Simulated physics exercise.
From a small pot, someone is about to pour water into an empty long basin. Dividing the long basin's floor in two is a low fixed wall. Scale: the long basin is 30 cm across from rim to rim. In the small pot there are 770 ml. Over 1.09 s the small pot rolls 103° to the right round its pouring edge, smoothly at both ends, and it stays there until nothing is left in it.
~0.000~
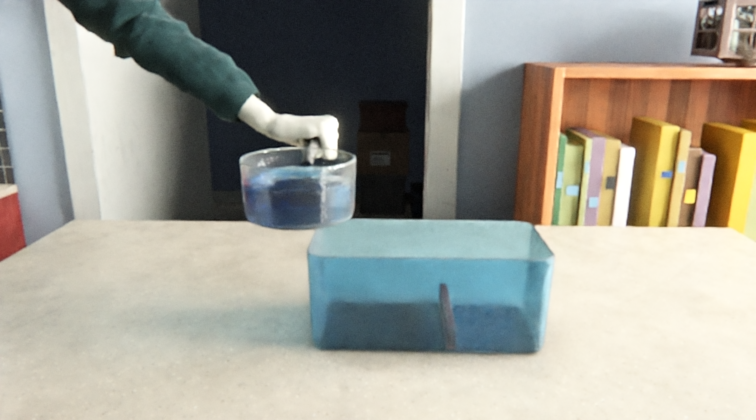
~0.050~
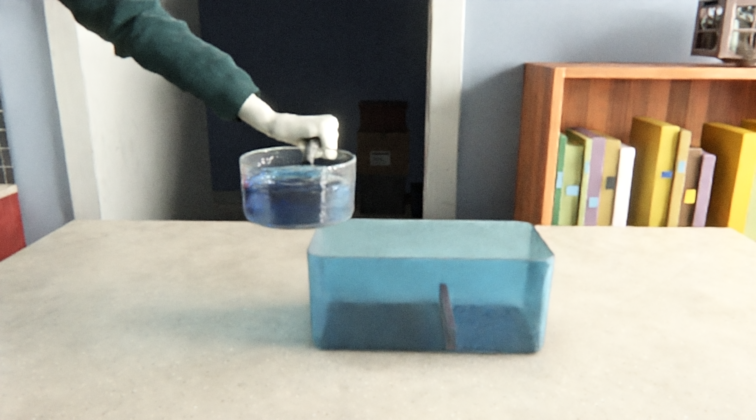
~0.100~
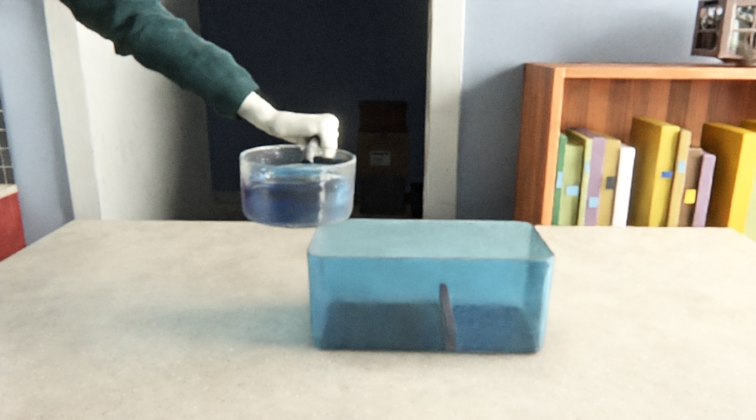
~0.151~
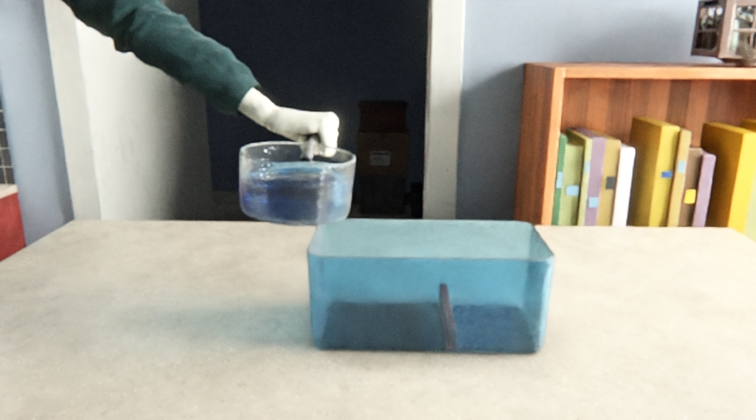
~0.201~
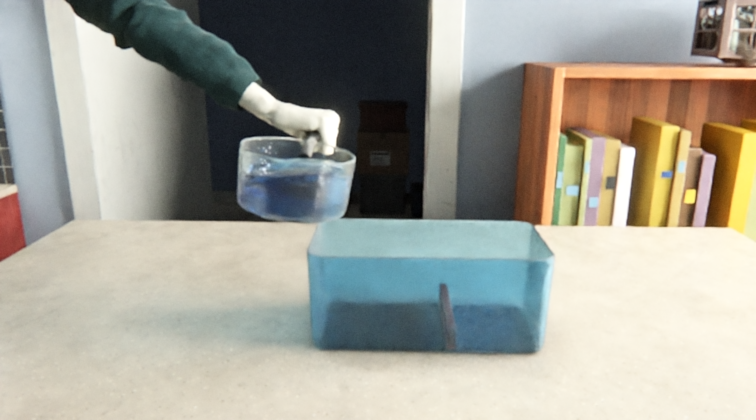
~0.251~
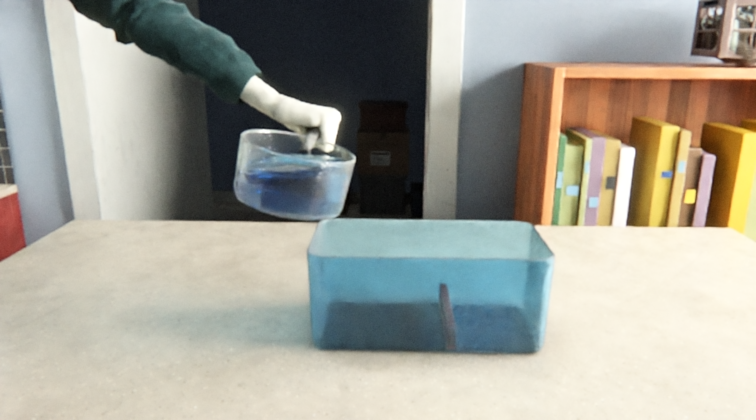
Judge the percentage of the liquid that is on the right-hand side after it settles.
My estimate is 34 %.
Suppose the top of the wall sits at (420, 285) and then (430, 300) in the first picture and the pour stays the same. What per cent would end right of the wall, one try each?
I'd put it at about 75 per cent for the first and about 60 per cent for the second.
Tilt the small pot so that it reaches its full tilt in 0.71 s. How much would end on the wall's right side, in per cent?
Estimate: Close to 40 per cent.
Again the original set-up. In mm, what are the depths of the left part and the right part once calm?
Depths: Left near 20 mm, right near 16 mm.
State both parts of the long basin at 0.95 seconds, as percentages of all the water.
About 40 left, about 30 right.
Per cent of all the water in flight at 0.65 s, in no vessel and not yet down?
Roughly 28 %.
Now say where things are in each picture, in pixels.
In the first frame, it leans 0°; its right rim is at (355, 160); the water meets the walls at (247, 176) and (353, 177); the long basin's rim runs from (314, 237) to (543, 241); the wall's top is at (447, 305).
In the second frame, it leans 1°; its right rim is at (355, 160); the water meets the walls at (246, 175) and (353, 176).
In the third frame, it leans 2°; its right rim is at (354, 160); the water meets the walls at (246, 174) and (353, 174).
In the fourth frame, it leans 5°; its right rim is at (354, 160); the water meets the walls at (245, 172) and (352, 171).
In the fifth frame, it leans 8°; its right rim is at (354, 160); the water meets the walls at (243, 169) and (351, 169).
In the sixth frame, it leans 13°; its right rim is at (354, 160); the water meets the walls at (241, 164) and (351, 166).
By 0.65 s the tilt is 67° and 68 per cent is still to pour, 4 is left of the wall and 0 right of it.
By 0.95 s the tilt is 99° and 13 per cent is still to pour, 40 is left of the wall and 29 right of it.
By 1.25 s the tilt is 103° and 1 per cent is still to pour, 67 is left of the wall and 30 right of it.
By 1.59 s the tilt is 103° and 0 per cent is still to pour, 65 is left of the wall and 34 right of it.
At rest 65 per cent lies left of the wall, 34 right of it and 1 outside.
